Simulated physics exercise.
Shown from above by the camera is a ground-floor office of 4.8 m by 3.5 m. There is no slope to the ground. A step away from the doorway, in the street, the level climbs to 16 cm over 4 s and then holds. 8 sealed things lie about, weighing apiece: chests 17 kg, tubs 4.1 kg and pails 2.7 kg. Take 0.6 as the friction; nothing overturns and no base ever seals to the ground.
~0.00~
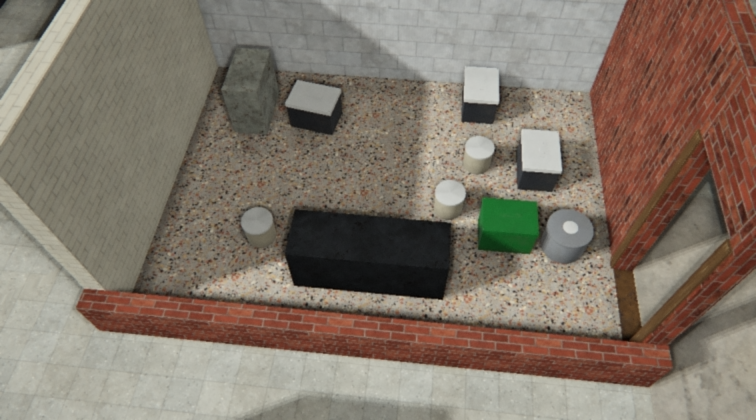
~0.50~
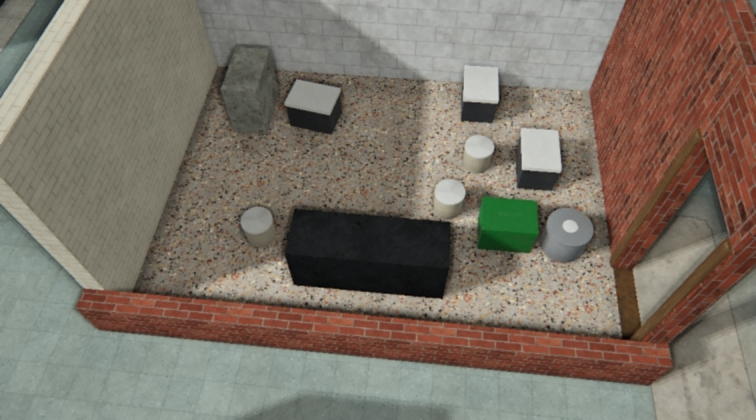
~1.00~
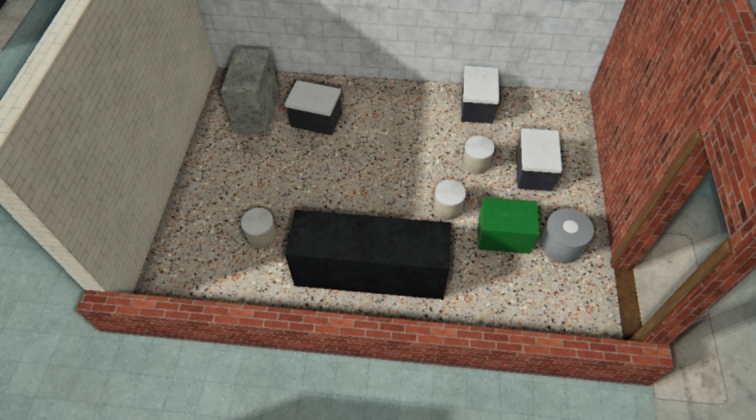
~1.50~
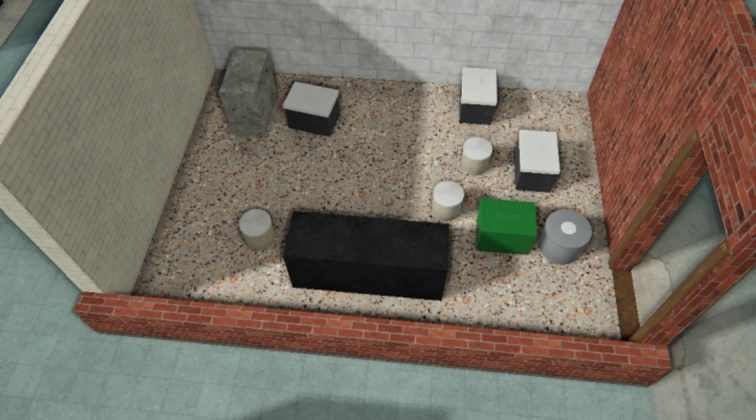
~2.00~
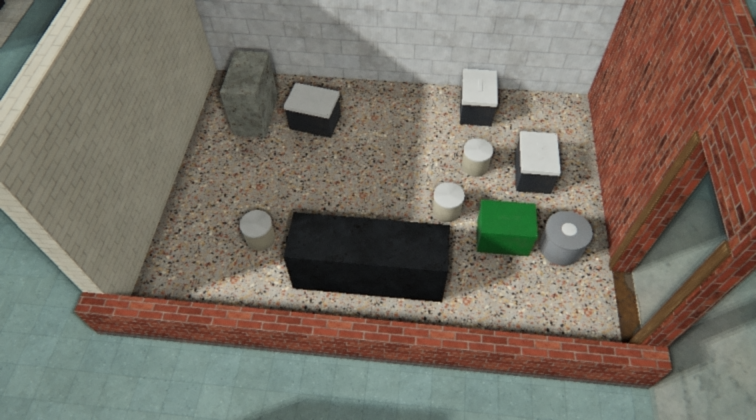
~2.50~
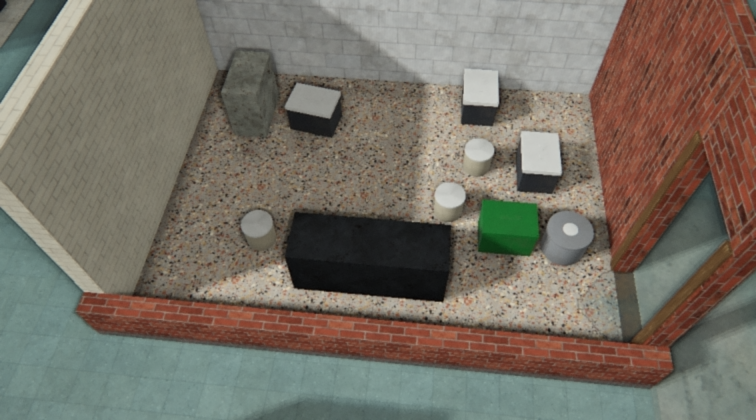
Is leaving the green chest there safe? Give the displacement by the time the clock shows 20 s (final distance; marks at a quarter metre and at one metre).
Expect it to be pushed part of a metre.
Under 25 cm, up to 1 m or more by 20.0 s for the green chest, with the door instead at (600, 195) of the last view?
Outcome - green chest: In place.
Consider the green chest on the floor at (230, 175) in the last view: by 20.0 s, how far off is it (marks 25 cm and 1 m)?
So it budges only slightly.
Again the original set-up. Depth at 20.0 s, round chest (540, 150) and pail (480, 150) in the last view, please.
I'd estimate 9 cm for the first and 10 cm for the second.
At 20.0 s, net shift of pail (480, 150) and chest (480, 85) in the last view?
Net displacement, in order: 80 cm; 50 cm.
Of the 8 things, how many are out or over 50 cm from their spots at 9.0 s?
It comes to 1.
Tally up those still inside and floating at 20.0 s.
Total: 7.
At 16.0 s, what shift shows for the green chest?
Displacement by then near 50 cm.
After 4.0 s the green chest is near (510, 218), 0.0 m from its start, aground; 0 afloat.
After 9.0 s the green chest is near (507, 210), 0.1 m from its start, aground; 1 afloat.
After 16.0 s the green chest is near (506, 181), 0.5 m from its start, afloat; 6 afloat.
After 20.0 s the green chest is near (529, 186), 0.5 m from its start, aground; 7 afloat.
